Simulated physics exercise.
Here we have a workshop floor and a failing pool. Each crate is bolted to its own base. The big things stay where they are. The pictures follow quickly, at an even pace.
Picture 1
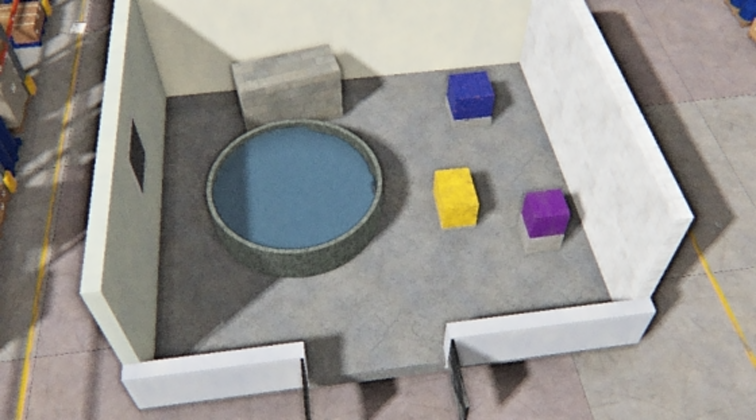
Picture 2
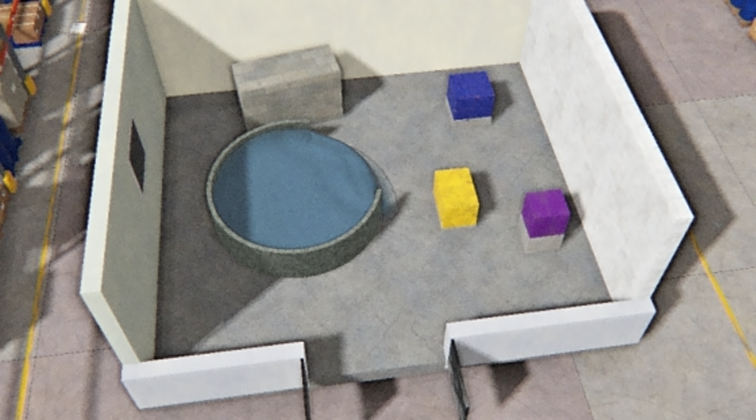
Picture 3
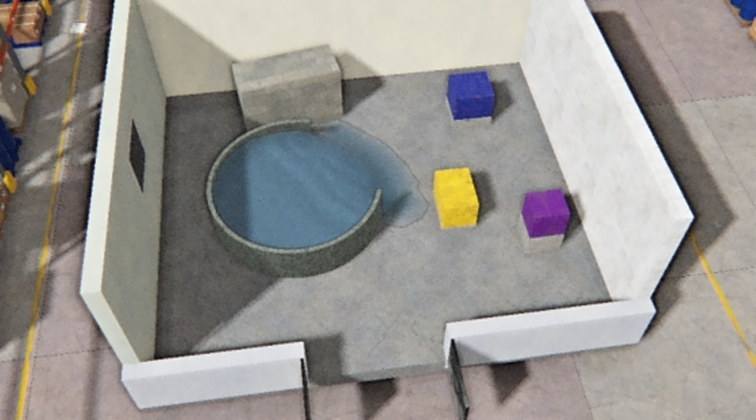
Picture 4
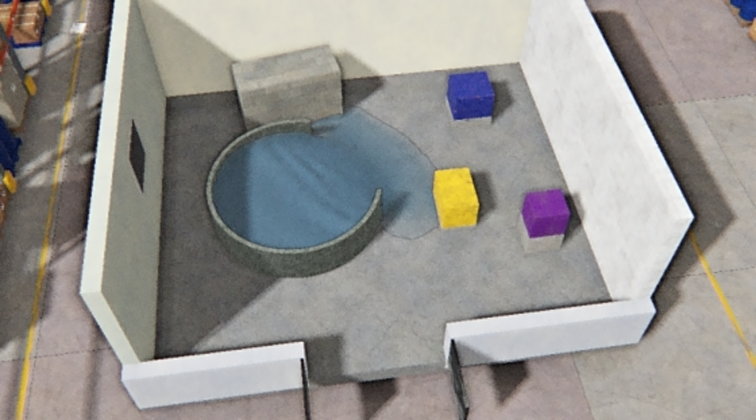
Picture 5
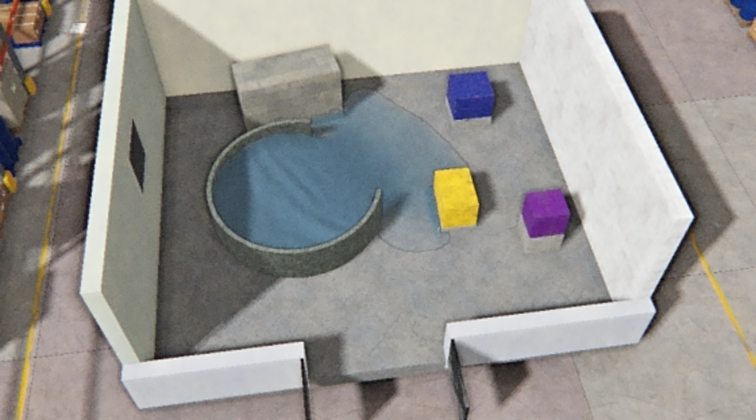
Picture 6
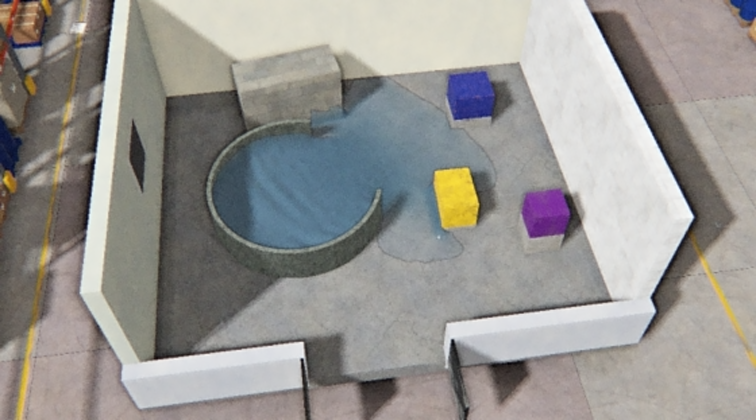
Water in a round pool breaks out through a gap in the right side of its wall, spreads across the grey floor around the yellow block, and extends back toward the blue block, while the blocks stay in place.
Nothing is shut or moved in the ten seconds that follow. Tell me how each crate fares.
The yellow crate is soaked; the purple crate keeps dry; the blue crate is soaked.
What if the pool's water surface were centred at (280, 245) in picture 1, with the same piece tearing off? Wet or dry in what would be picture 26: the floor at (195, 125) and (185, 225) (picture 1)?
One after the other: Clear, free of water.
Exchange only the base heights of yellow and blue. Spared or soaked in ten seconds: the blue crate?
In short: Blue is topped.
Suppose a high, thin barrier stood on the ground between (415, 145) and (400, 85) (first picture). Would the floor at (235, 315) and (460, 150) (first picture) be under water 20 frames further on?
One after the other: Not flooded, covered.
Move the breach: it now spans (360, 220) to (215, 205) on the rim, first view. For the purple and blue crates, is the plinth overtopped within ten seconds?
Purple keeps dry, blue escapes it.
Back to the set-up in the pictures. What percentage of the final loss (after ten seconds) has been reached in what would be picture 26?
Roughly 10 per cent.
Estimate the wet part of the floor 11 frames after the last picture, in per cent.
Some 50 per cent.
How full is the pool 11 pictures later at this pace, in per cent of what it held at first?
I make it 48 per cent.
A moment on, water covers 35 % of the floor; the yellow crate water round its plinth, the purple crate not reached, the blue crate water round its plinth.
Next, water covers 50 % of the floor; the yellow crate water round its plinth, the purple crate not reached, the blue crate water round its plinth.
Then, water covers 60 % of the floor; the yellow crate water round its plinth, the purple crate water round its plinth, the blue crate water round its plinth.
Later, water covers 80 % of the floor; the yellow crate water round its plinth, the purple crate water round its plinth, the blue crate water round its plinth.
In the end, water covers 100 % of the floor; the yellow crate was topped, the purple crate stayed above the water, the blue crate was topped.
